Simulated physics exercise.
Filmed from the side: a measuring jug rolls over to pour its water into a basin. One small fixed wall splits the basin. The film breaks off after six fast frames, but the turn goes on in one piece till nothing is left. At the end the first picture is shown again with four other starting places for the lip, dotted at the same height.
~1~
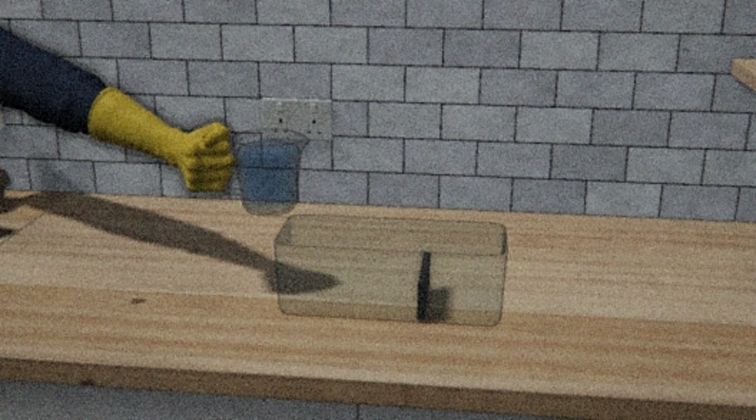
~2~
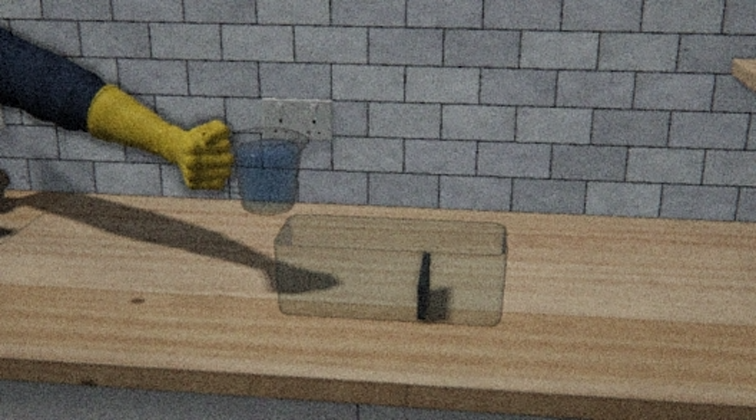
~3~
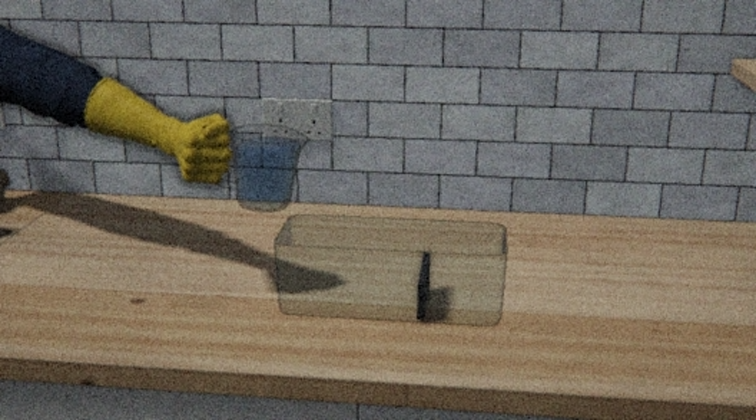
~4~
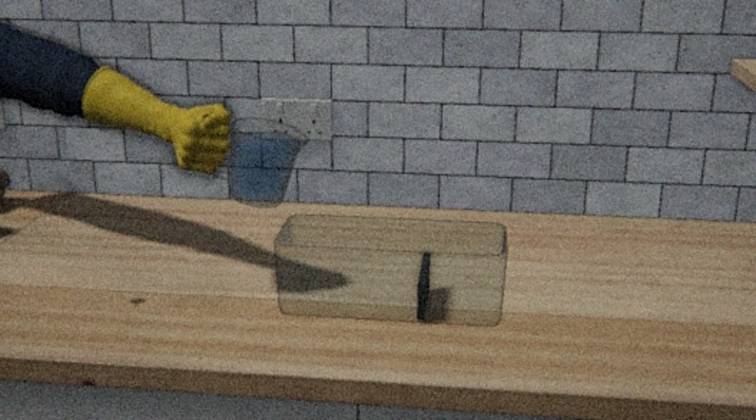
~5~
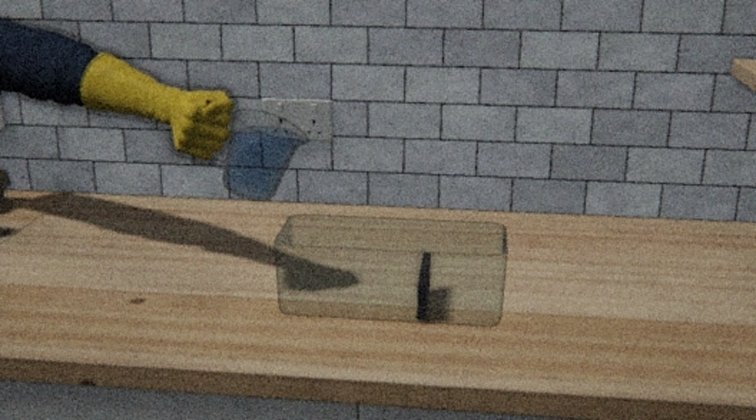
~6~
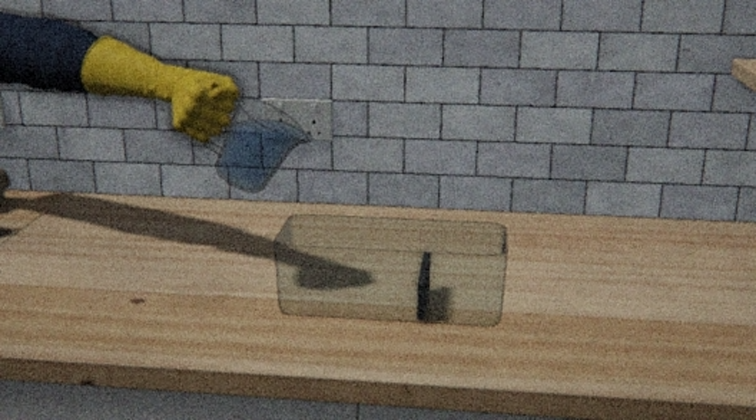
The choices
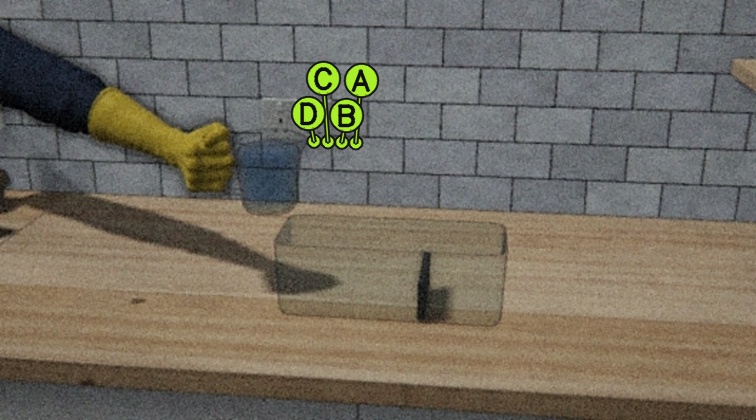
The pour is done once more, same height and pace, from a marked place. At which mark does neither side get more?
I would pick spot A.
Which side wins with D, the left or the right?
The left side.
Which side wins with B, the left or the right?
More ends on the left.
On the marked copy, A at (355, 142); B at (341, 142); C at (327, 141); D at (314, 141).
With A, about 51 % ends left of the wall and 47 % right of it.
With B, about 91 % ends left of the wall and 7 % right of it; 3 % is lost outside.
With C, about 94 % ends left of the wall and 3 % right of it; 3 % is lost outside.
With D, about 94 % ends left of the wall and 3 % right of it; 3 % is lost outside.
